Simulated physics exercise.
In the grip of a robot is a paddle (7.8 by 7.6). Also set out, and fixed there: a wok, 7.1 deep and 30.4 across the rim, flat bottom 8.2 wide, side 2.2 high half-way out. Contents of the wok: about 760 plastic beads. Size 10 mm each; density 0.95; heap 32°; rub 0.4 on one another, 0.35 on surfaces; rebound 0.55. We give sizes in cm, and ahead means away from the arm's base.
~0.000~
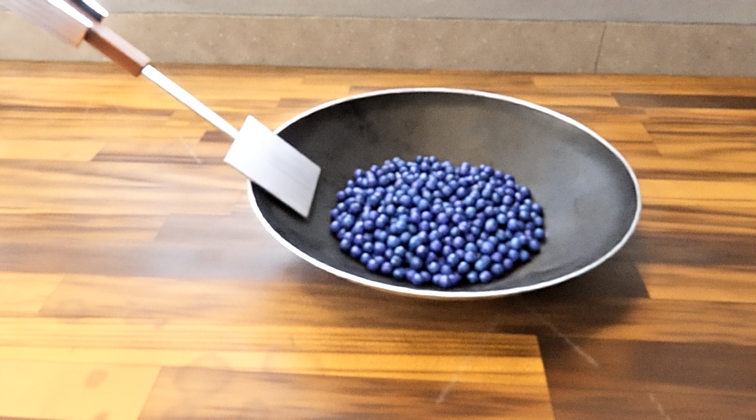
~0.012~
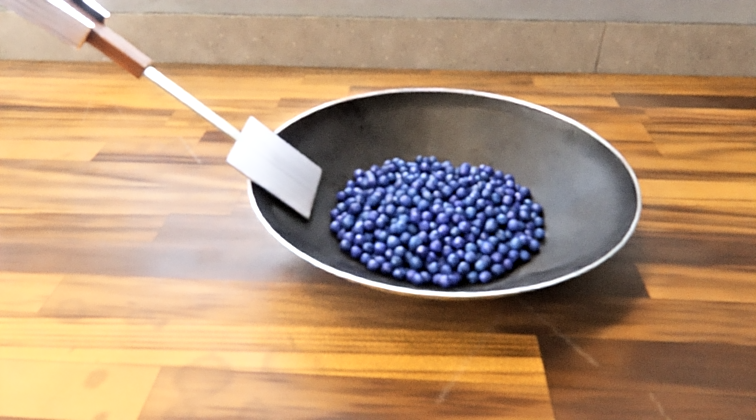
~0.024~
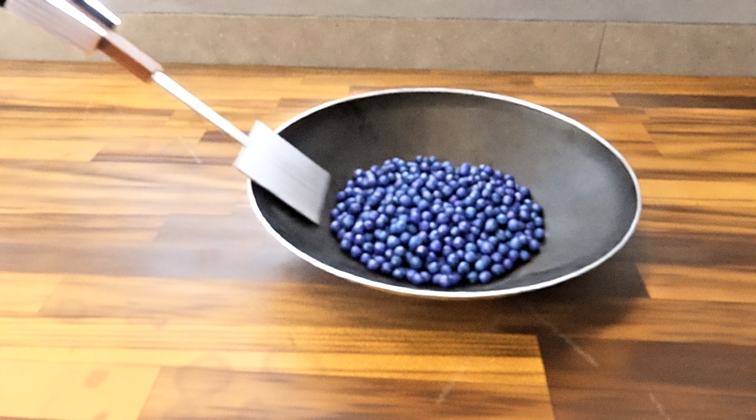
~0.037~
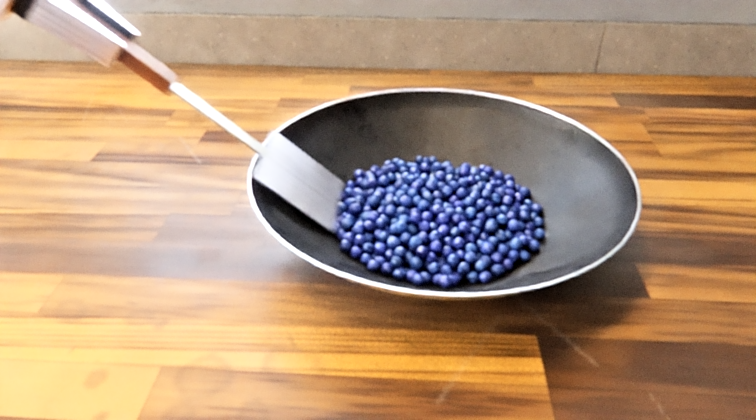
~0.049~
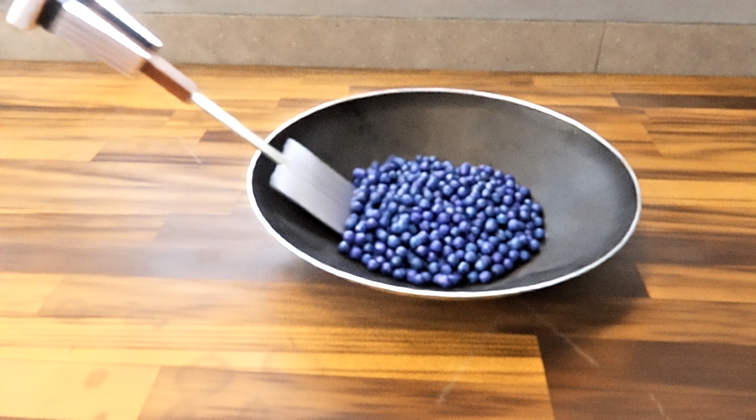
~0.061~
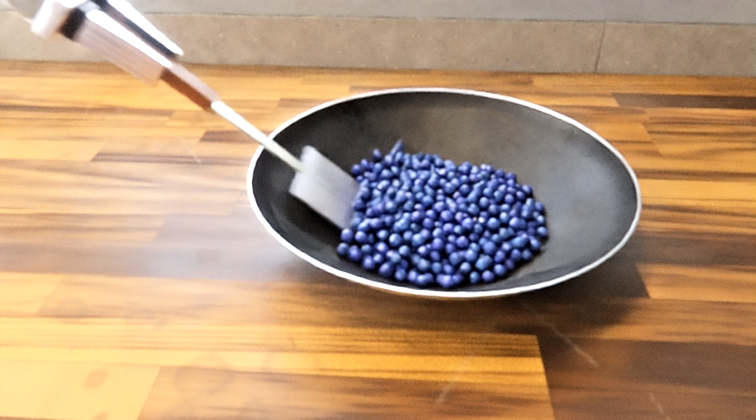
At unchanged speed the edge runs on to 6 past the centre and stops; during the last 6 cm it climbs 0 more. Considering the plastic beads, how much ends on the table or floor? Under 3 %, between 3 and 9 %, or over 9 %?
Between 3 and 9 %.
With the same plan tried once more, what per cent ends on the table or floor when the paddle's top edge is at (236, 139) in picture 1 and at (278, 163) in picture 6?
Roughly 0 percent ends up there.
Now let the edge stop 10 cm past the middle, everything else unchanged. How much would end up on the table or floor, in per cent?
35 %, roughly.
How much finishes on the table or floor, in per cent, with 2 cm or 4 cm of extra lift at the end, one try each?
Result, in order: Approx. 15 % and 15 %.
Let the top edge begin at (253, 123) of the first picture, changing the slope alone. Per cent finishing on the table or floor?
About 10%.
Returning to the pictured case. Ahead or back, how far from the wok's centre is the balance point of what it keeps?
Forward offset: Roughly 5.0 cm.
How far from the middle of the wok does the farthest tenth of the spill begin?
That distance is around 30 cm.
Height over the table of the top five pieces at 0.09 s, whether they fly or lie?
6 cm.
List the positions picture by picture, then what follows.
In the first frame, the paddle top edge at (237, 137), sloping 41°; upper third of the load around (436, 206), from x 335 to 540, top at y 160; 756 in the wok.
In the second frame, the paddle top edge at (239, 138), sloping 41°; upper third of the load around (436, 206), from x 335 to 540, top at y 160.
In the third frame, the paddle top edge at (248, 143), sloping 41°; upper third of the load around (436, 206), from x 335 to 540, top at y 160.
In the fourth frame, the paddle top edge at (264, 153), sloping 41°; upper third of the load around (436, 206), from x 335 to 540, top at y 160.
In the fifth frame, the paddle top edge at (283, 162), sloping 41°; upper third of the load around (434, 205), from x 345 to 540, top at y 160.
In the sixth frame, the paddle top edge at (301, 169), sloping 41°; upper third of the load around (430, 202), from x 345 to 540, top at y 145; 756 in the wok.
After 0.09 s, sloping 41°, highest piece 6 above the table; 756 in the wok.
After 0.12 s, sloping 41°, highest piece 7 above the table; 756 in the wok.
After 0.34 s, sloping 41°, highest piece 8 above the table; 724 in the wok, 9 on the table or floor, 23 on the blade or in flight.
After 1.39 s, sloping 41°, highest piece 8 above the table; 719 in the wok, 37 on the table or floor.
In the end, 719 in the wok, 37 on the table or floor. That is 5 % on the table or floor.
